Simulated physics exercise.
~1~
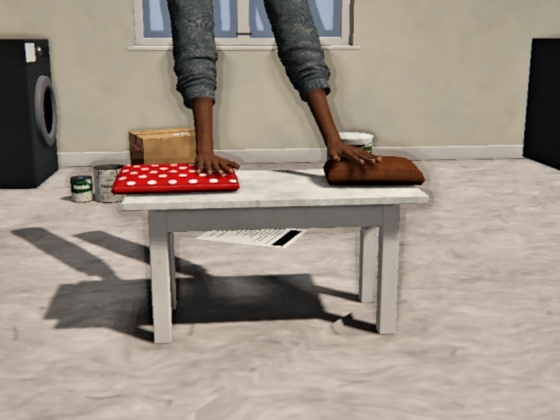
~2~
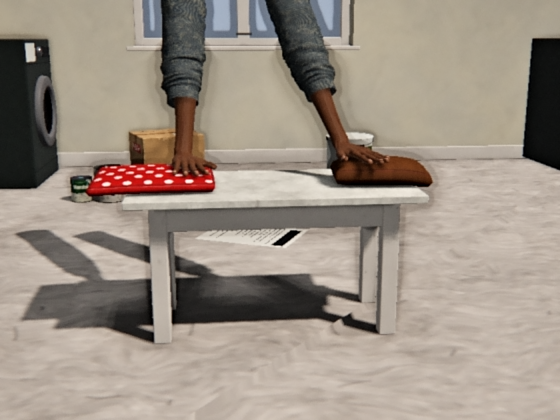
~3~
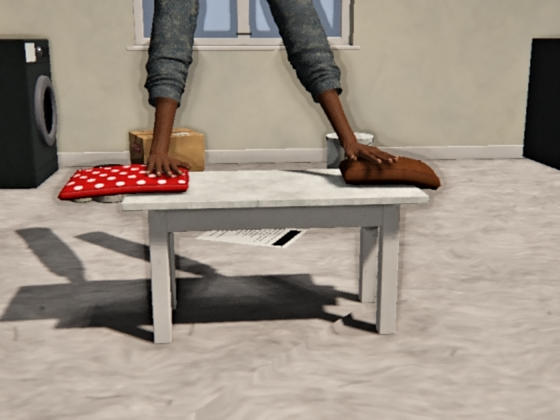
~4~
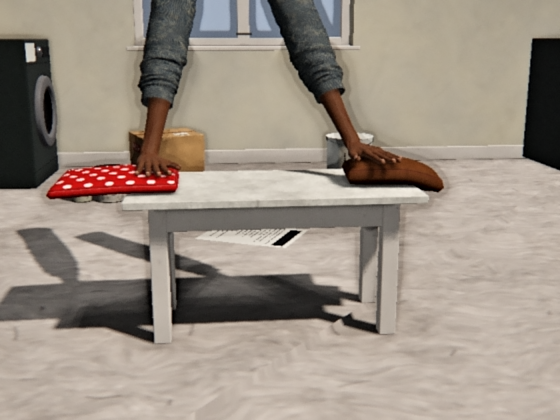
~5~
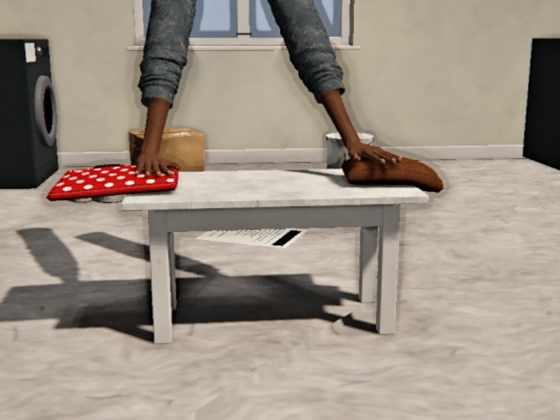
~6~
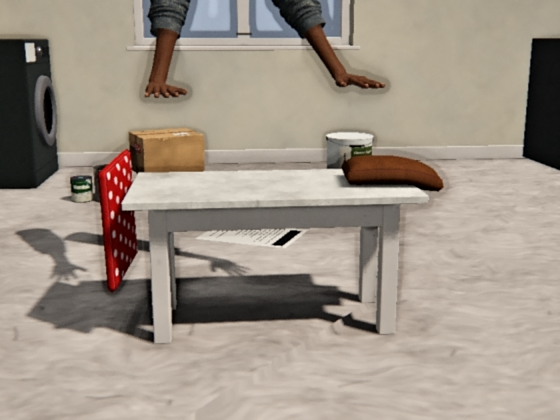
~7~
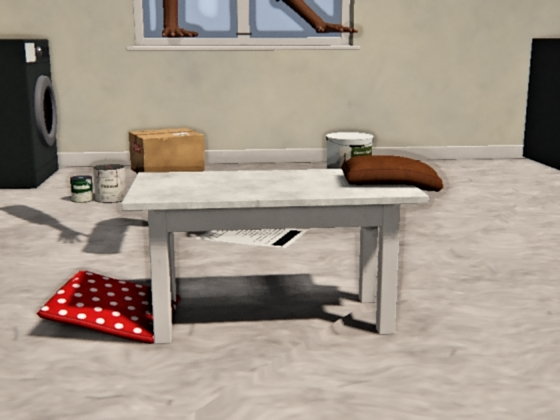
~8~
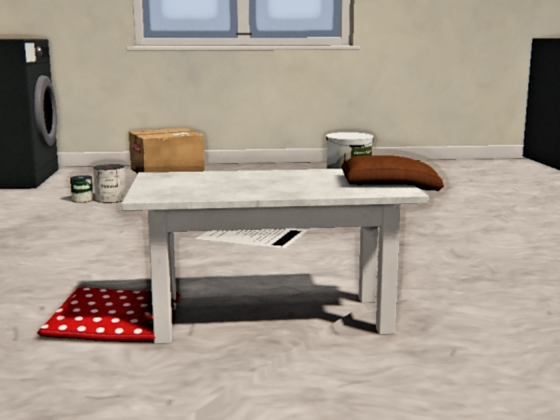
Hands sliding a red polka-dot pad and brown sack outward on a table, then lifting away, the pad tipping to the floor.
